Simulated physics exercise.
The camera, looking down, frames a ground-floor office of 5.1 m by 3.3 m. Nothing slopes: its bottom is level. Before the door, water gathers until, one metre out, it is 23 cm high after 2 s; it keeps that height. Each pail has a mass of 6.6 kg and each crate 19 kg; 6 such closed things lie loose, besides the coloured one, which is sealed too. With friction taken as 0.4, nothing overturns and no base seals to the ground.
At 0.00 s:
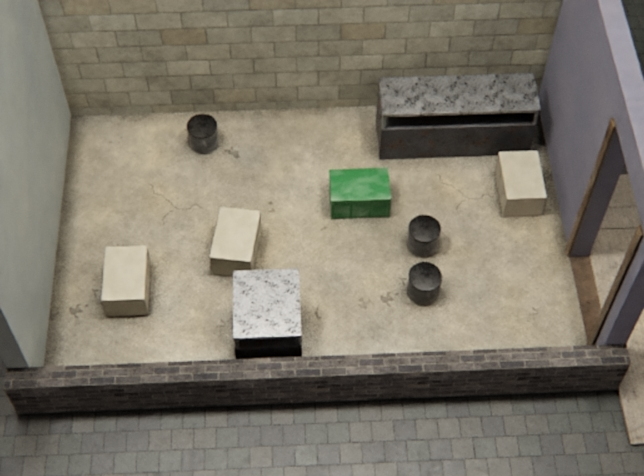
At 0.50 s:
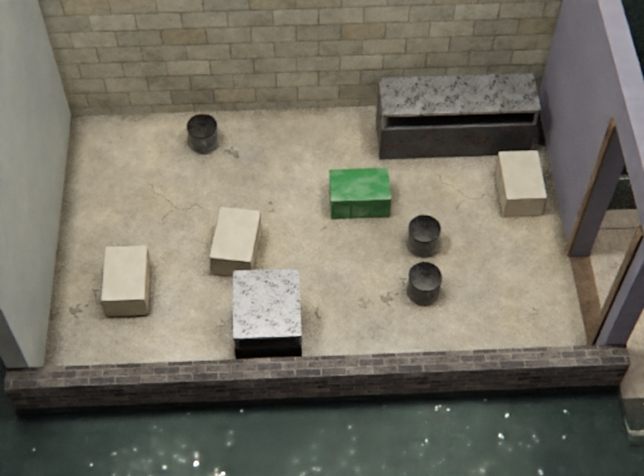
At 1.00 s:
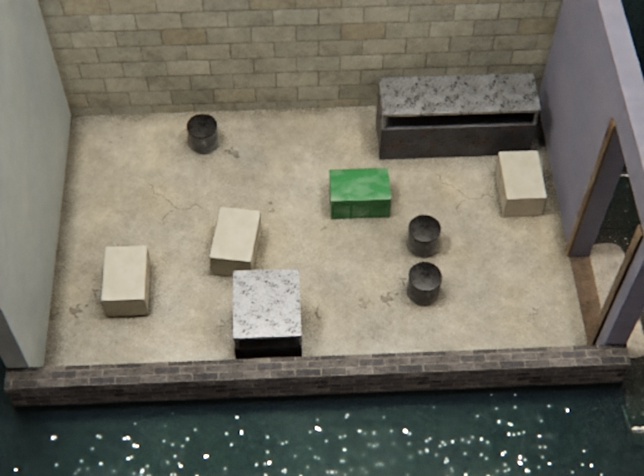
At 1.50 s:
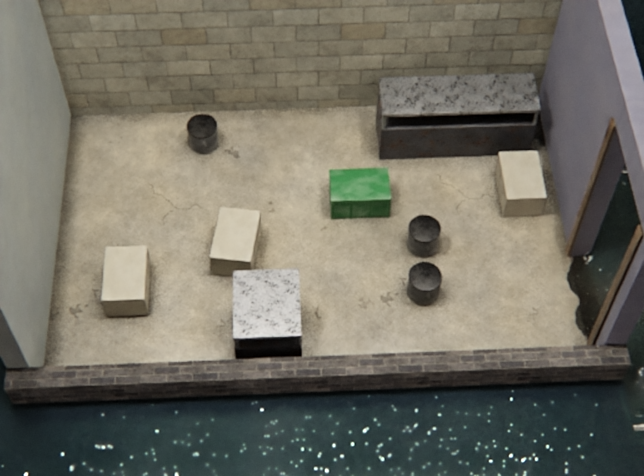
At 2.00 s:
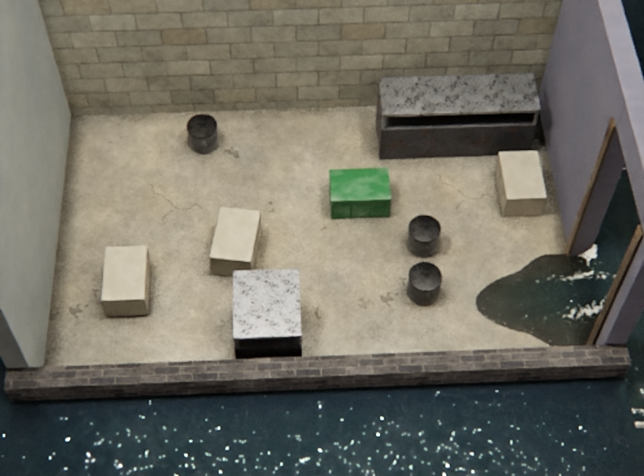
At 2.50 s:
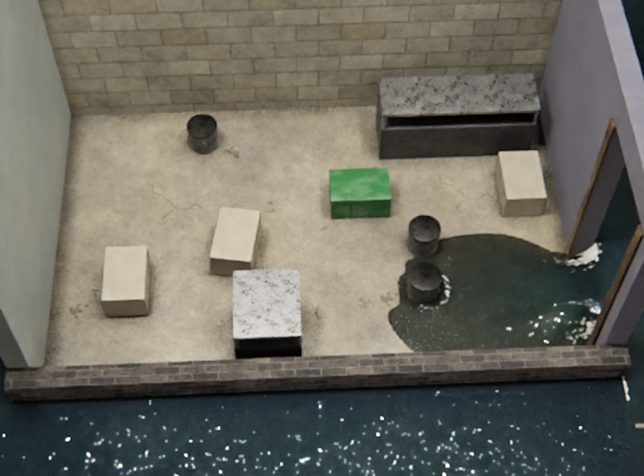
Dark water rising outside a walled room, then spreading in through the right doorway around a bucket while the crates stay still.
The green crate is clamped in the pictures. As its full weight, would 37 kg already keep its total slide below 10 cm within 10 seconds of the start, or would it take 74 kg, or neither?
37 kg already does.
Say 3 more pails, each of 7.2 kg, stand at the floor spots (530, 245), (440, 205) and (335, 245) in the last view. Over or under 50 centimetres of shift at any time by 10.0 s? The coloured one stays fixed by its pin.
In the order given, within the mark, then within the mark, and last beyond the mark.
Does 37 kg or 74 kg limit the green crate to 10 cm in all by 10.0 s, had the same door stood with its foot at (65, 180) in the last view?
Then the lighter mass suffices.
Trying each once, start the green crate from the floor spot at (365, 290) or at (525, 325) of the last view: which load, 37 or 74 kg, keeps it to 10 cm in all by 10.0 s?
In turn: Only the larger holds; only the larger holds.
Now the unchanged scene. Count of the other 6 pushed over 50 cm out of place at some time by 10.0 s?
The count comes to 3.
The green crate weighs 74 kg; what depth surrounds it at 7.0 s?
7 cm, roughly.
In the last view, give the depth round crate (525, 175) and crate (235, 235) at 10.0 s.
Around 5 cm and 10 cm.
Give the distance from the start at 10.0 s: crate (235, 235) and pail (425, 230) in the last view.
The first is 140 cm from its start, the second 200 cm.
After 3.5 s the green crate would be 0 cm from its start with 37 kg and 0 cm from its start with 74 kg; 2 cm of water round it then.
After 4.5 s the green crate would be 0 cm from its start with 37 kg and 0 cm from its start with 74 kg; 4 cm of water round it then.
After 7.0 s the green crate would be 0 cm from its start with 37 kg and 0 cm from its start with 74 kg; 7 cm of water round it then.
After 10.0 s the green crate would be 0 cm from its start with 37 kg and 0 cm from its start with 74 kg; 9 cm of water round it then.
